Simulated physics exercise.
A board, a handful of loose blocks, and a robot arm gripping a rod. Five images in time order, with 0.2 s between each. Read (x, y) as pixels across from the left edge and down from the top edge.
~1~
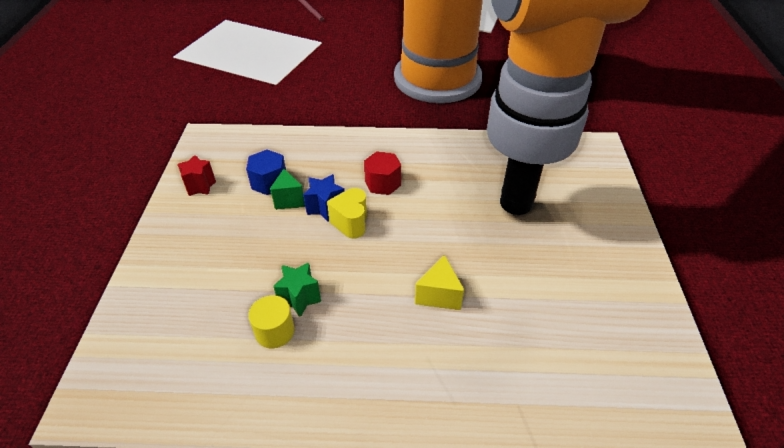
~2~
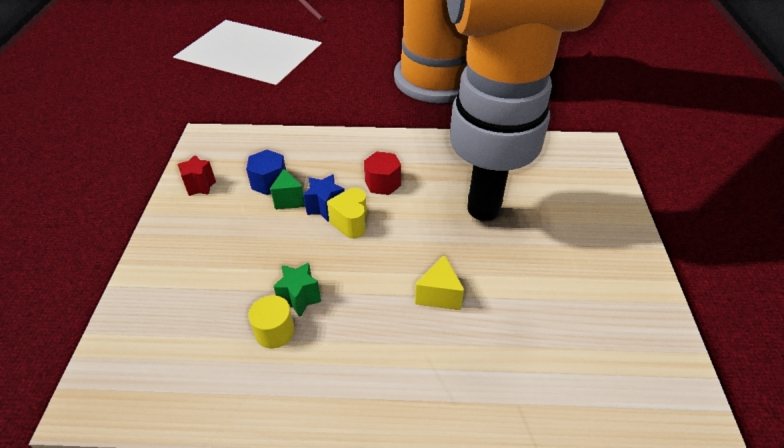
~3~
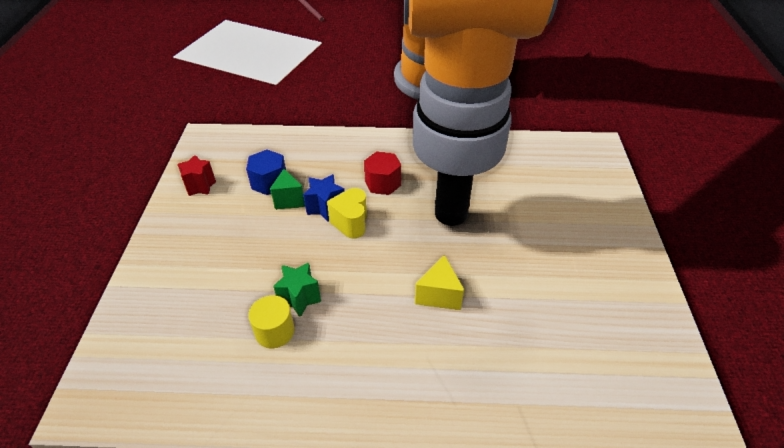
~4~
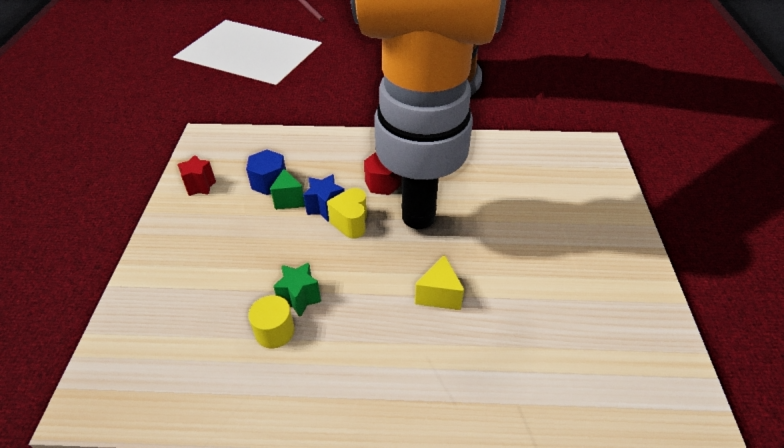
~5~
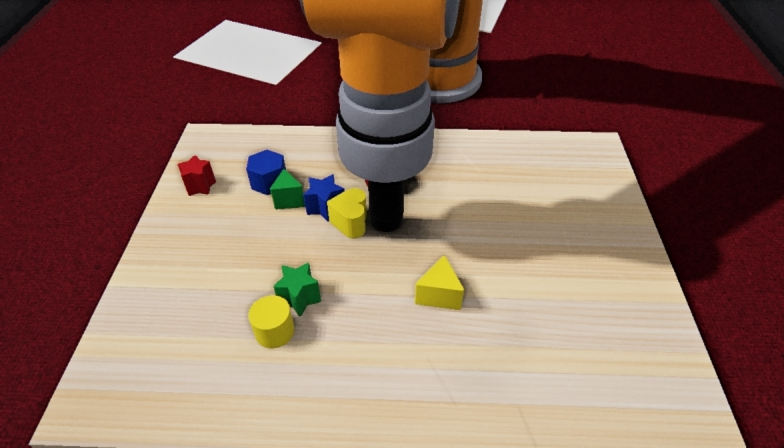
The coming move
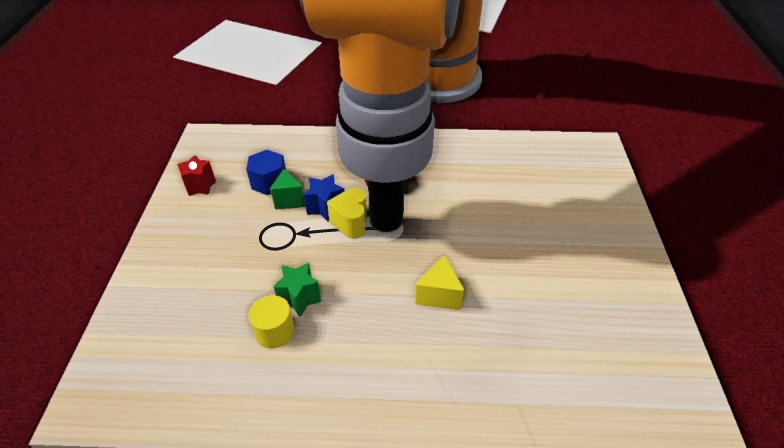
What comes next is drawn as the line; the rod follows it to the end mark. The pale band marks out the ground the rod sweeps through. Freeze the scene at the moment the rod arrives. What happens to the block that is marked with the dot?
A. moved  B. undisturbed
B: Undisturbed.
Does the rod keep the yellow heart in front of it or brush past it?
It is still in front.
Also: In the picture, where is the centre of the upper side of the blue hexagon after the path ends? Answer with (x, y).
The top centre is at (257, 151).
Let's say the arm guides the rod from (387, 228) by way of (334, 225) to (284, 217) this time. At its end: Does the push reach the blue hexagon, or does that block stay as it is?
Well, the blue hexagon shifts from its place.
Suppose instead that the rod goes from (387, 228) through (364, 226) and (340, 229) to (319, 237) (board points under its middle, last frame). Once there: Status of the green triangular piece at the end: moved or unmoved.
The green triangular piece is moved.
The line goes from (387, 228) by way of (332, 230) to (278, 236); the dot is on the red star block.
On the path given first. One third of the way, rod at (349, 222); blue hexagon at (263, 159); green triangular piece at (277, 175), turned 15° clockwise; blue star block at (307, 183), turned 20° clockwise; yellow heart at (319, 203).
Two thirds of the way, rod at (313, 224); blue hexagon at (258, 153); green triangular piece at (268, 168), turned 30° clockwise; blue star block at (291, 183), turned 45° clockwise; yellow heart at (281, 206).
At the end, rod at (276, 229); red star block unmoved; blue hexagon at (257, 151), turned 15° anticlockwise; green triangular piece at (269, 166), turned 25° clockwise; blue star block at (286, 185), turned 70° clockwise; yellow heart at (249, 204), turned 30° clockwise.
